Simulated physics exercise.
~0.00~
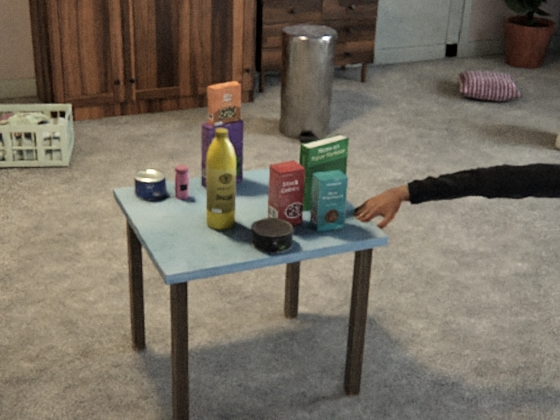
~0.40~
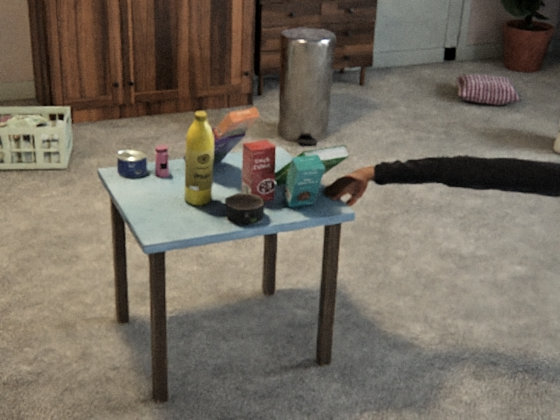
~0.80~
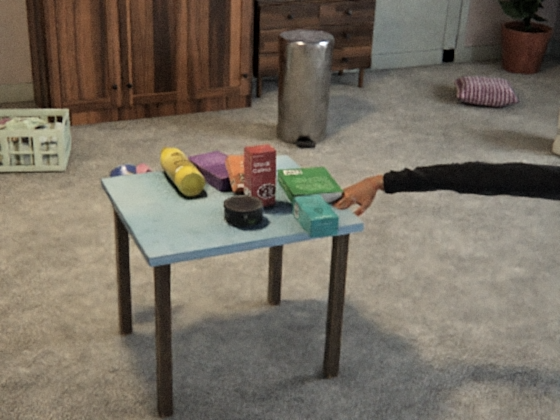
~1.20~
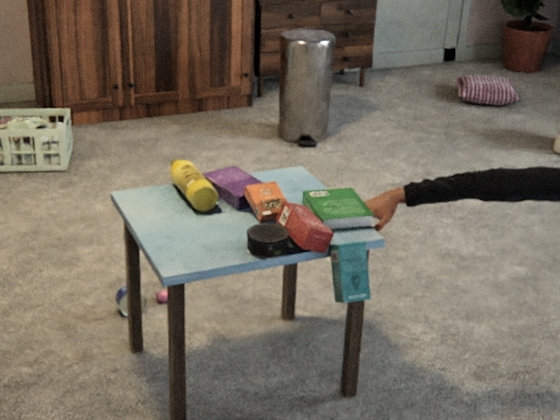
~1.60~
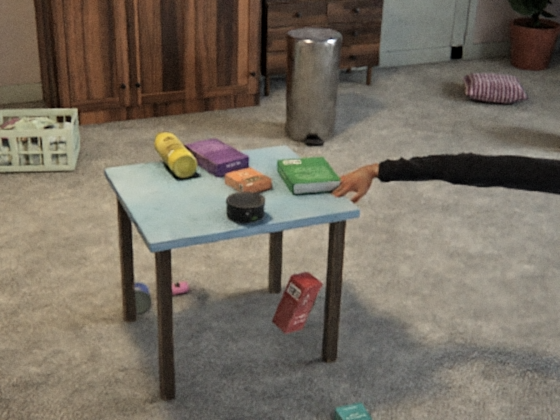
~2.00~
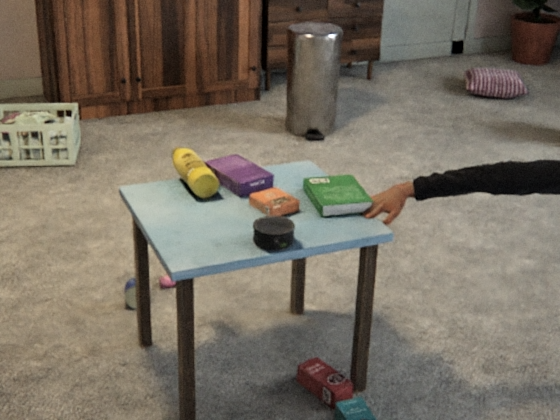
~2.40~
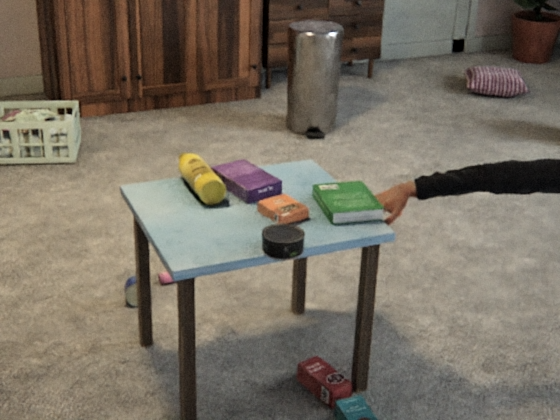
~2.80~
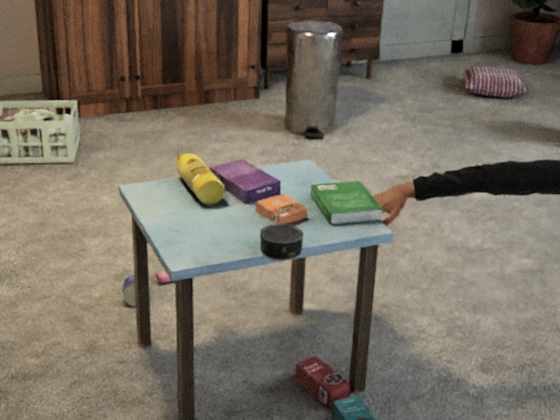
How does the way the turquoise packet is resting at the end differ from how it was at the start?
At the start the turquoise packet stood upright, but by the end it was lying on its side.
A light blue table jerked about with a hand at its edge, toppling the things on it; a blue tub, pink shaker, turquoise packet and red carton dropped to the carpet, leaving four toppled items and an untoppled black tub on top.
